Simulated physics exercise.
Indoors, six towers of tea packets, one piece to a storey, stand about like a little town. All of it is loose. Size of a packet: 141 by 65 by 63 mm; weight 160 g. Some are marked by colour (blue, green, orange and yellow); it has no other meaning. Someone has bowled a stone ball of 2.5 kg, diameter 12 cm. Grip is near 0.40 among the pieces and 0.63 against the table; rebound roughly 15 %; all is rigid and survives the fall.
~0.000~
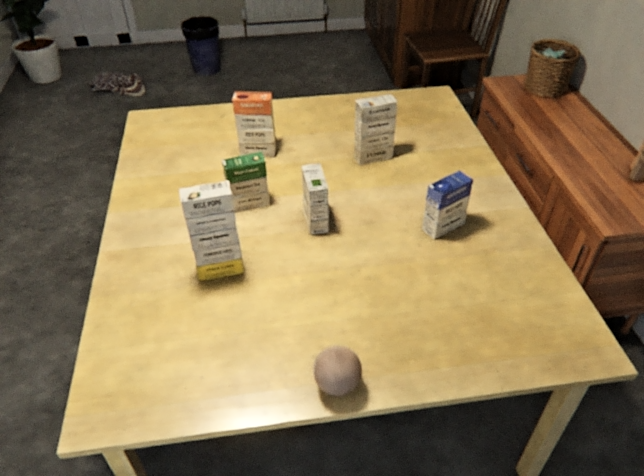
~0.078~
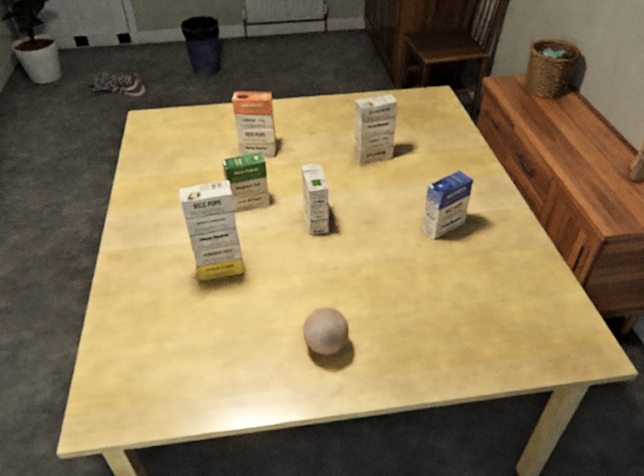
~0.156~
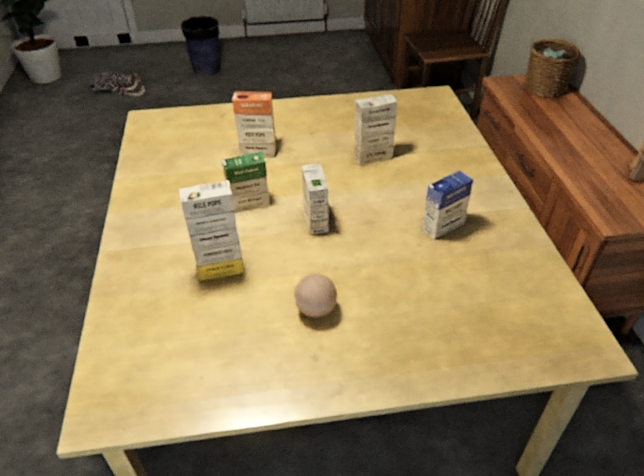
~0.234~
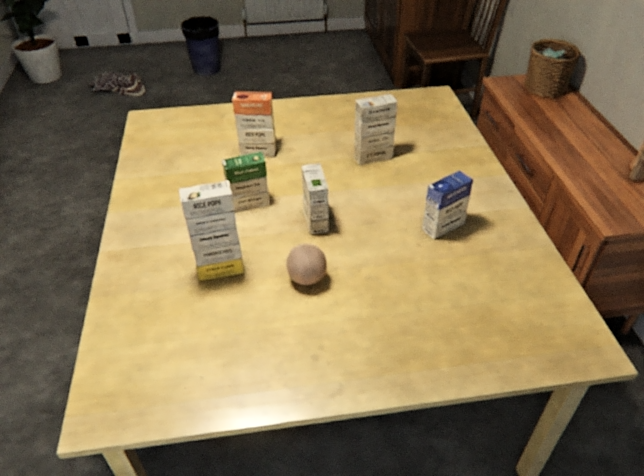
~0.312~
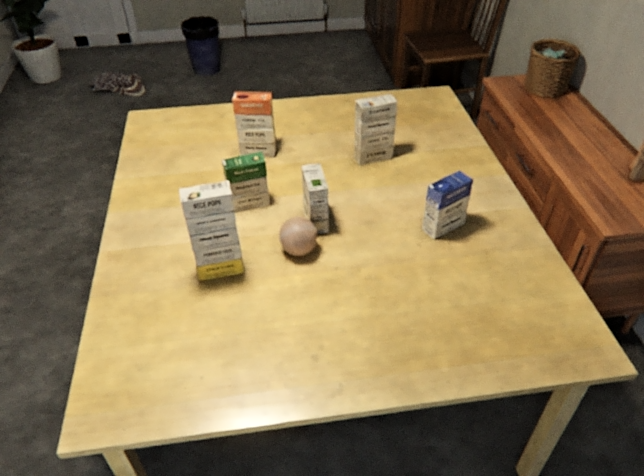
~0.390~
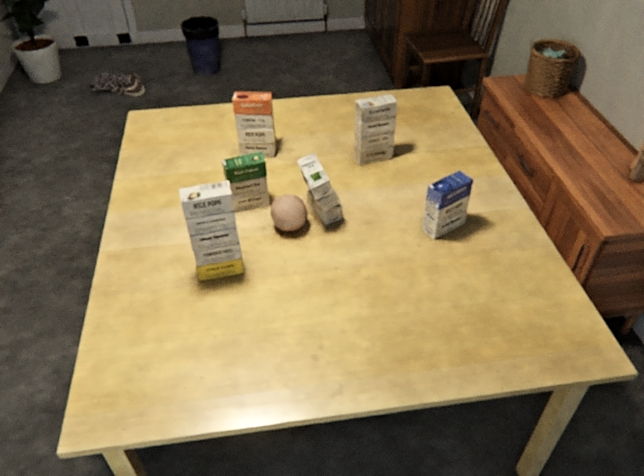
At the start, six box-like stacks stand on a pale wooden table, with a stone ball near its front edge. The ball rolls away from the viewer and slightly left, passing right of the tall yellow-based stack. It then strikes the slim middle stack, which leans, still upright.
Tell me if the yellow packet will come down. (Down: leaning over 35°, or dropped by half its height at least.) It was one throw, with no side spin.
The yellow packet stays up.
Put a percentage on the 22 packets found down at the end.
Near 25 per cent.
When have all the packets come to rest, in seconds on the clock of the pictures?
Near 1.5 s.
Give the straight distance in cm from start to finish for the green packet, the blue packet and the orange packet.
Green 14, blue 0, orange 20.
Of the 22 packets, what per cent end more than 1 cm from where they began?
It is 45 per cent.
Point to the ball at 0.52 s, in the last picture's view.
Near (278, 181).
After 0.52 s, ball still moving; 1 of the 22 packets down; yellow packet unmoved; green packet leaning 16°.
After 0.76 s, ball still moving; 3 of the 22 packets down; yellow packet unmoved; green packet leaning 55°, 9 cm lower.
After 1.08 s, ball still moving; 6 of the 22 packets down; yellow packet unmoved; green packet on its side.
At rest (1.7 s), ball rolling away; 6 of the 22 packets down; yellow packet unmoved; orange packet on its side; green packet on its side. As the last picture would show them, middles, yellow packet near (219, 263), orange packet near (250, 157).
